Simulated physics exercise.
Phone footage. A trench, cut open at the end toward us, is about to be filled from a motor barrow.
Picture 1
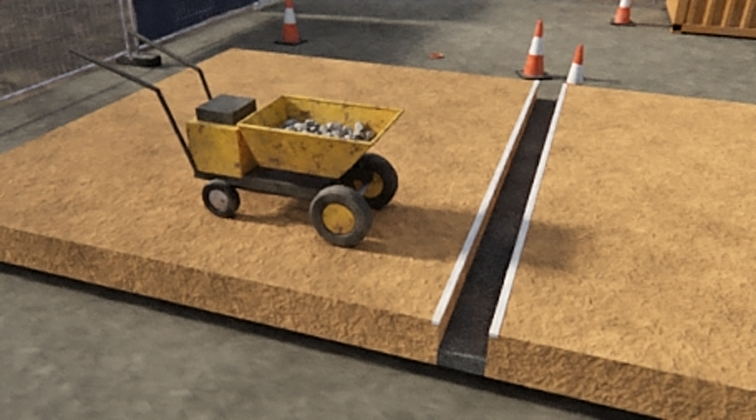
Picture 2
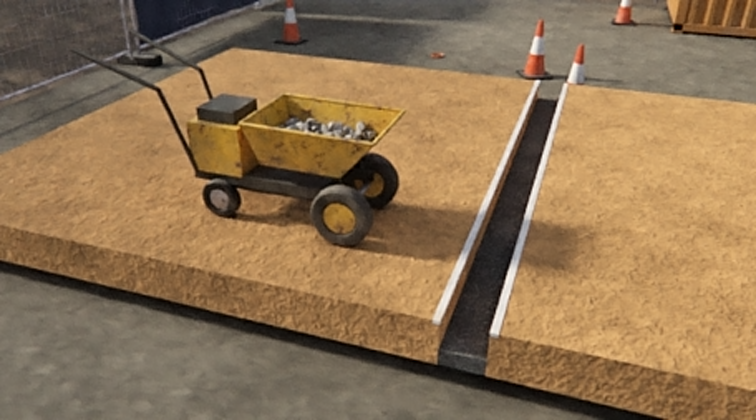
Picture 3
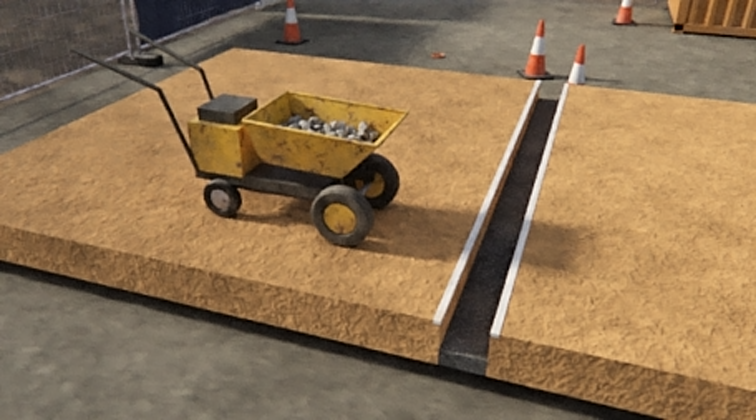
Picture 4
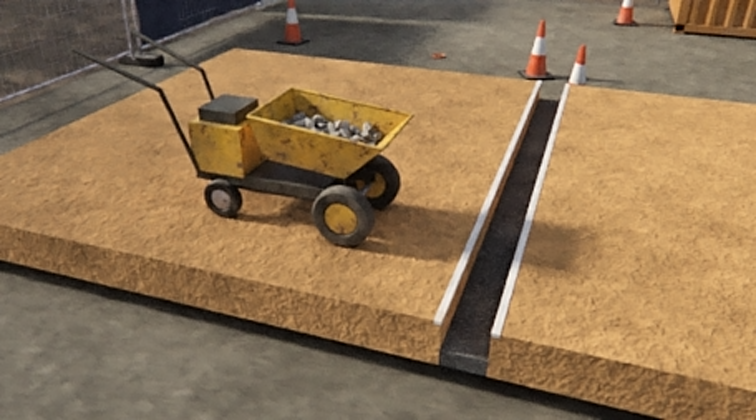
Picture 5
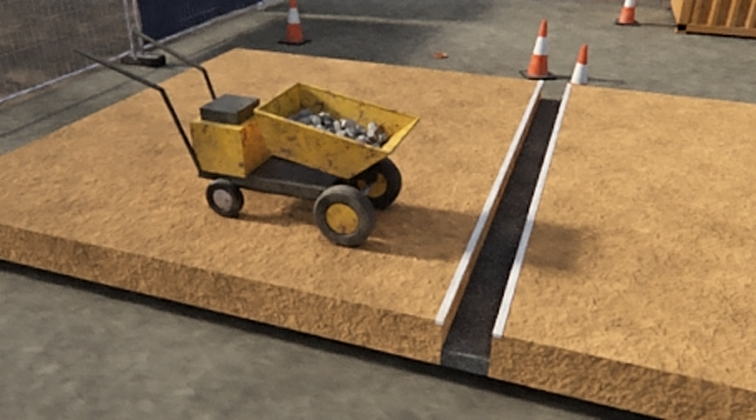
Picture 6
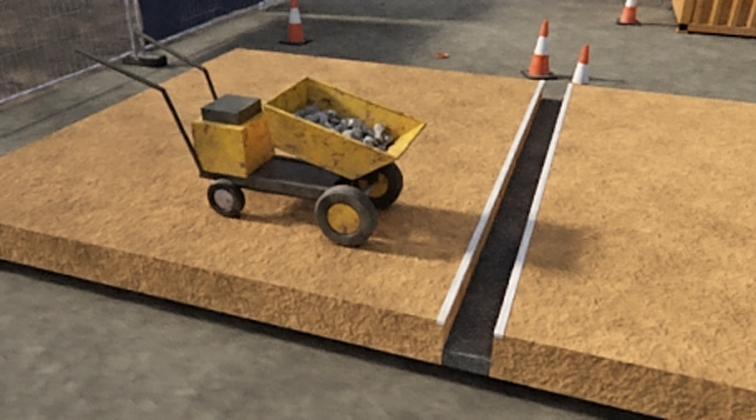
To begin with, a yellow motor barrow loaded with broken stones stands on a tan slab, its skip level, left of a narrow, dark trench edged in white. The skip then tips forward a little, its lip dipping toward the trench while the wheels stay put and the stones remain inside.
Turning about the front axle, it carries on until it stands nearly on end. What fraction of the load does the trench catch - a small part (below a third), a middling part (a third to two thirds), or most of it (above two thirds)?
A middling part, a third to two thirds.
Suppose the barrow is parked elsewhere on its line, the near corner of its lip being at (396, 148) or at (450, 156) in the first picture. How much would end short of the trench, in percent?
The first gives close to 10 per cent and the second 0 per cent.
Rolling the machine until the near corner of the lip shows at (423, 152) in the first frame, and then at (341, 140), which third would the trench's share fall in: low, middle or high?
First: Over two thirds. Second: Under a third.
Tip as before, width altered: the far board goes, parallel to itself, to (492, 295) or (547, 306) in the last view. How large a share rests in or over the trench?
Roughly 40 % and 50 %.
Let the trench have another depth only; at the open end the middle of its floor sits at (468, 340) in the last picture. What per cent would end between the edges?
Estimated share: Approx. 40 %.
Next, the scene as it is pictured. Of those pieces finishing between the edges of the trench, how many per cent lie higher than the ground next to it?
About 0 in a hundred.
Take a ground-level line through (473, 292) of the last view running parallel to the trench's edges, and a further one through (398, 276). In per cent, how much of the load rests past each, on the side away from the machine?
In order: 30 per cent, then 70 per cent.
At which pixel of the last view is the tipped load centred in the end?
The centre comes to rest near (483, 261).
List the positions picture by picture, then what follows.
In the first frame, lip of the skip near (372, 145), level; top of the load near (319, 135), broken stones; first edge of the trench near (450, 287); far edge near (504, 298), the trench under half as wide as the skip, and about half as deep as wide.
In the second frame, lip of the skip near (374, 145), level; top of the load near (320, 135).
In the third frame, lip of the skip near (377, 147), tipped barely; top of the load near (322, 135).
In the fourth frame, lip of the skip near (382, 150), tipped a little; top of the load near (311, 126).
In the fifth frame, lip of the skip near (390, 153), tipped a little; top of the load near (317, 124).
In the sixth frame, lip of the skip near (397, 158), tipped a little; top of the load near (315, 126); first edge of the trench near (455, 287); far edge near (509, 298).
Shortly afterwards, skip tipped steeply; the whole lot in the skip.
Next, skip tipped right over; the bulk in the skip; near a quarter short of the trench; only a few falling.
Some moments later, skip tipped right over; near a quarter in the skip; near a quarter short of the trench; near a third in or heaped over the trench; only a few beyond it.
In the end, skip tipped right over; near a quarter in the skip; near a quarter short of the trench; near half in or heaped over the trench; only a few beyond it.
